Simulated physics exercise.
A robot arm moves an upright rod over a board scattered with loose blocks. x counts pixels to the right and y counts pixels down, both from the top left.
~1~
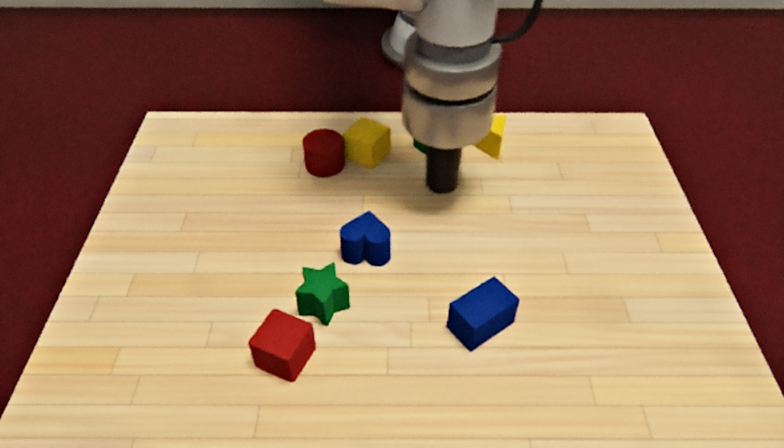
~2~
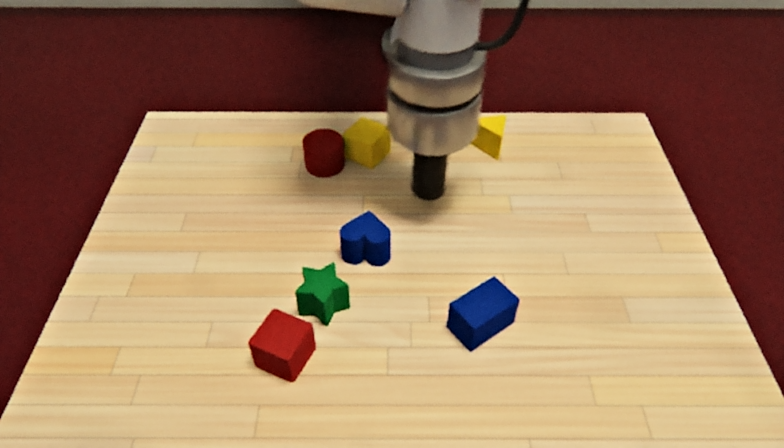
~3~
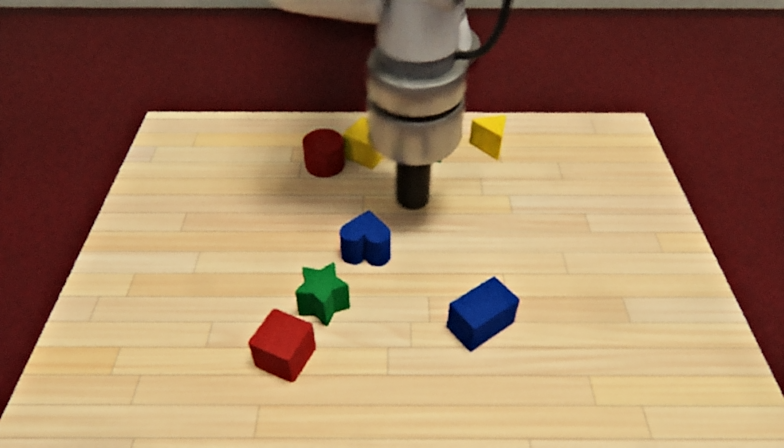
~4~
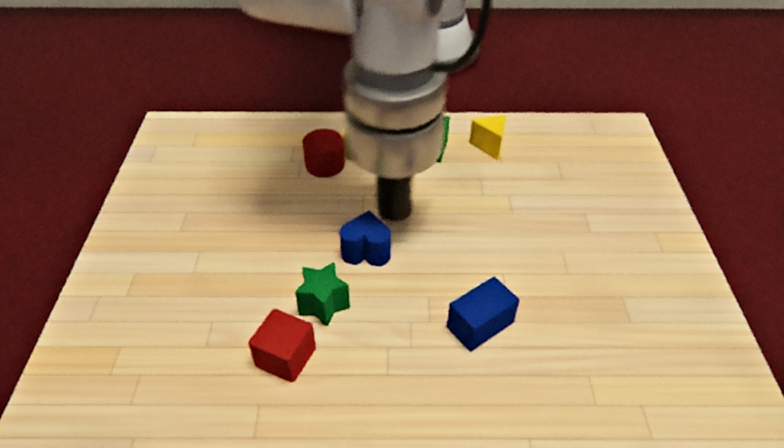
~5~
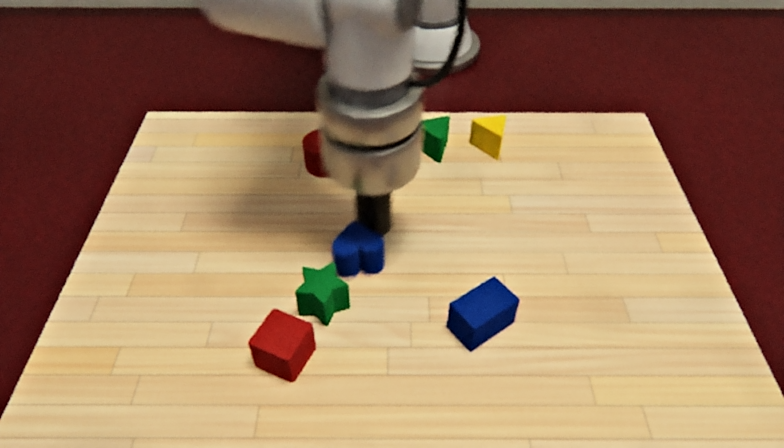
A grey robot arm with a dark upright rod moves over a pale wooden board on a dark red surface, seen from above at an angle by a still camera. A red cylinder, yellow and green blocks sit along the back, with a blue heart, green star, red block and blue block nearer. The rod slides left and forward, then nudges the heart slightly toward the star.
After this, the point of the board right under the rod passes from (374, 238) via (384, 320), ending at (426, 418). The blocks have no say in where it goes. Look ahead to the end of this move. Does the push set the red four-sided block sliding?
In short: No.
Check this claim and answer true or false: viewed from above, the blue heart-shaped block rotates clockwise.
The statement is true.
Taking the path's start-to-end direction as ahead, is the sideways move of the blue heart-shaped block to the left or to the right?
The shift is rightward.
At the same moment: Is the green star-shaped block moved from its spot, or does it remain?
That block moves.
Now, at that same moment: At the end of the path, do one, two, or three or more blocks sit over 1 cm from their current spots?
The count will be 2.
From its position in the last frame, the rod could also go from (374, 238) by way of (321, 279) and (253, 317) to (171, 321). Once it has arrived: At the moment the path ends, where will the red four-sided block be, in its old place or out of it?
Here's my answer: The red four-sided block gets displaced.
The first path, step by step. One third of the way, rod (378, 278); green star-shaped block (305, 293), turned 25° anticlockwise; blue heart-shaped block (337, 270), turned 45° clockwise.
Two thirds of the way, rod (395, 339); green star-shaped block (304, 293), turned 25° anticlockwise; blue heart-shaped block (337, 270), turned 45° clockwise.
At the end, rod (427, 407); red four-sided block not moved; green star-shaped block (304, 293), turned 25° anticlockwise; blue heart-shaped block (337, 270), turned 45° clockwise.
